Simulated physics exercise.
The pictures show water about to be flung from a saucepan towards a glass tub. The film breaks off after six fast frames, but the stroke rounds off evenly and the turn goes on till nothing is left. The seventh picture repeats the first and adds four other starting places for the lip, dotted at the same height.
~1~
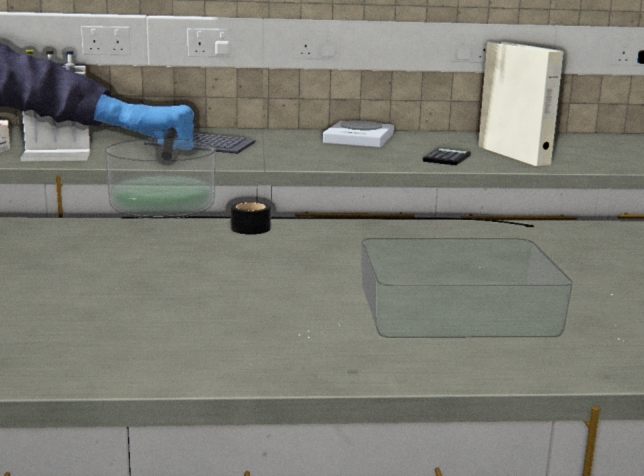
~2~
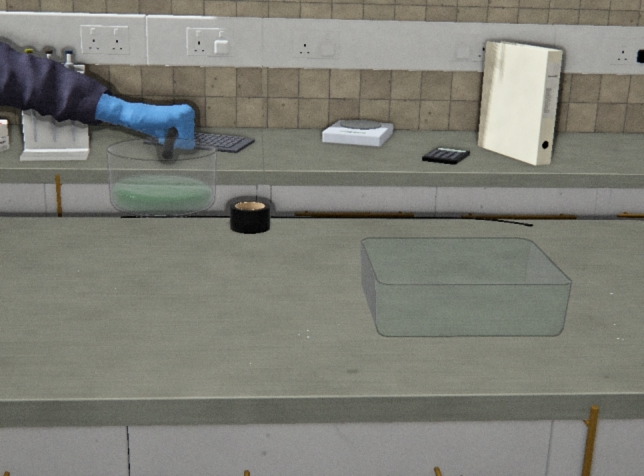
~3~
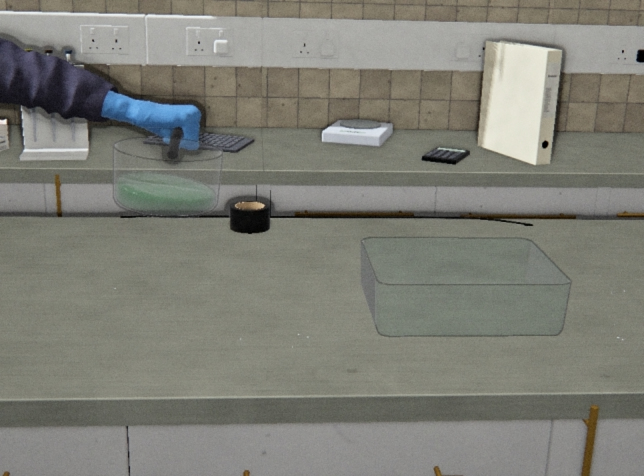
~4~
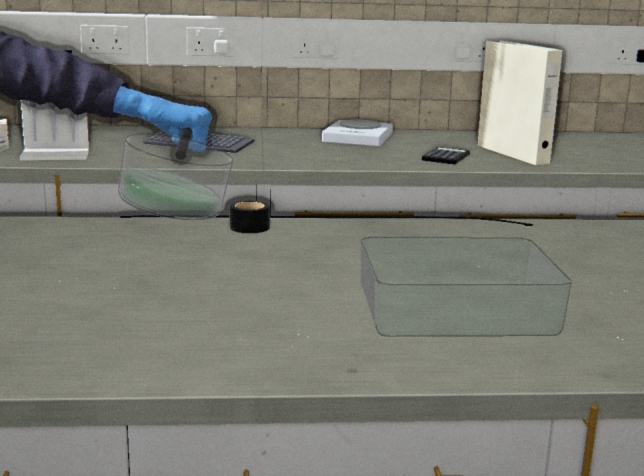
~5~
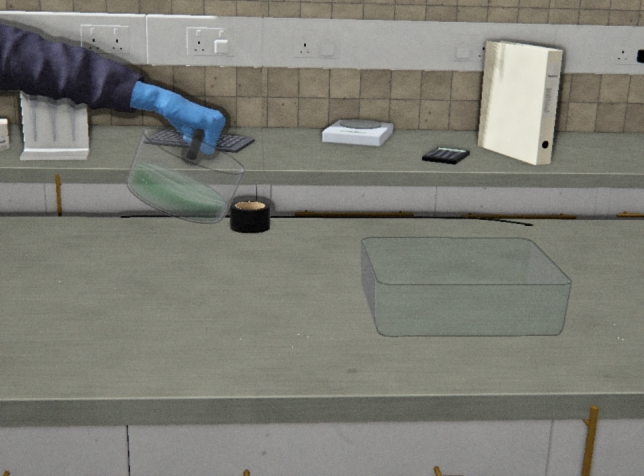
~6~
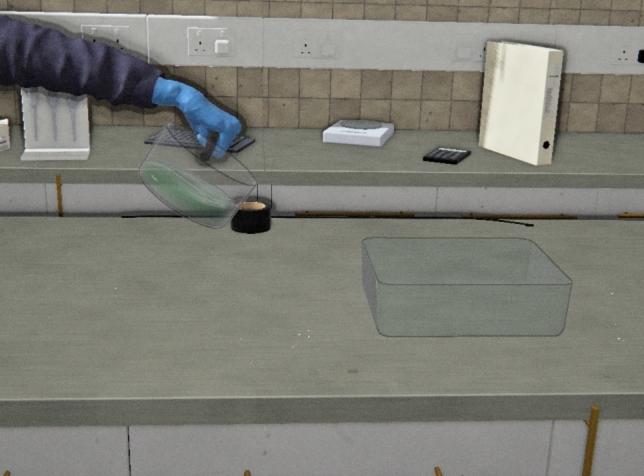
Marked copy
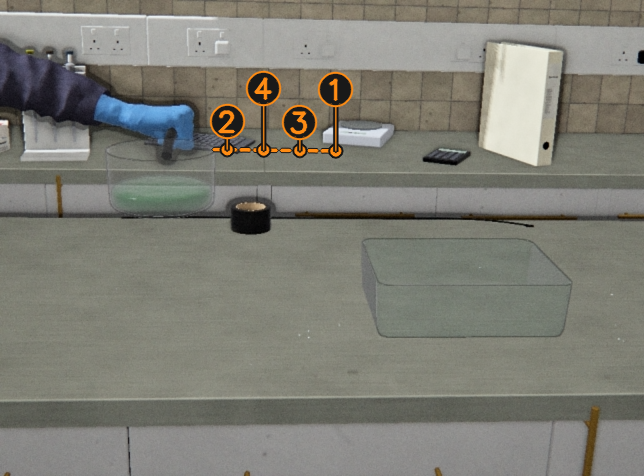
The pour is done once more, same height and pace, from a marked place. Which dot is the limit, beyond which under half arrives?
Place 4.
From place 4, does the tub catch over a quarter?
Yes.
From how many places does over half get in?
Three of them.
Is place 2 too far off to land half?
Yes.
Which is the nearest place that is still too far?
2.
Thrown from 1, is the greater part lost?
No, not at all.
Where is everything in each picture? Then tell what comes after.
Upright, lip at (214, 149); tub from (376, 335) to (563, 334); nothing has left yet, in the first picture.
Upright, lip at (215, 149); nothing has left yet, in the second picture.
Tipped about 4°, lip at (221, 152); nothing has left yet, in the third picture.
Tipped about 12°, lip at (231, 159); nothing has left yet, in the fourth picture.
Tipped about 22°, lip at (244, 169); nothing has left yet, in the fifth picture.
Tipped about 34°, lip at (256, 181); nothing has left yet, in the sixth picture.
In orange, 1 at (335, 151); 2 at (227, 149); 3 at (299, 150); 4 at (263, 150).
Choosing 1, about 73 % lands in the tub, 2 % falls short and 25 % goes beside or beyond.
Choosing 2, about 10 % lands in the tub, 88 % falls short.
Choosing 3, about 77 % lands in the tub, 4 % falls short and 19 % goes beside or beyond.
Choosing 4, about 73 % lands in the tub, 15 % falls short and 12 % goes beside or beyond.
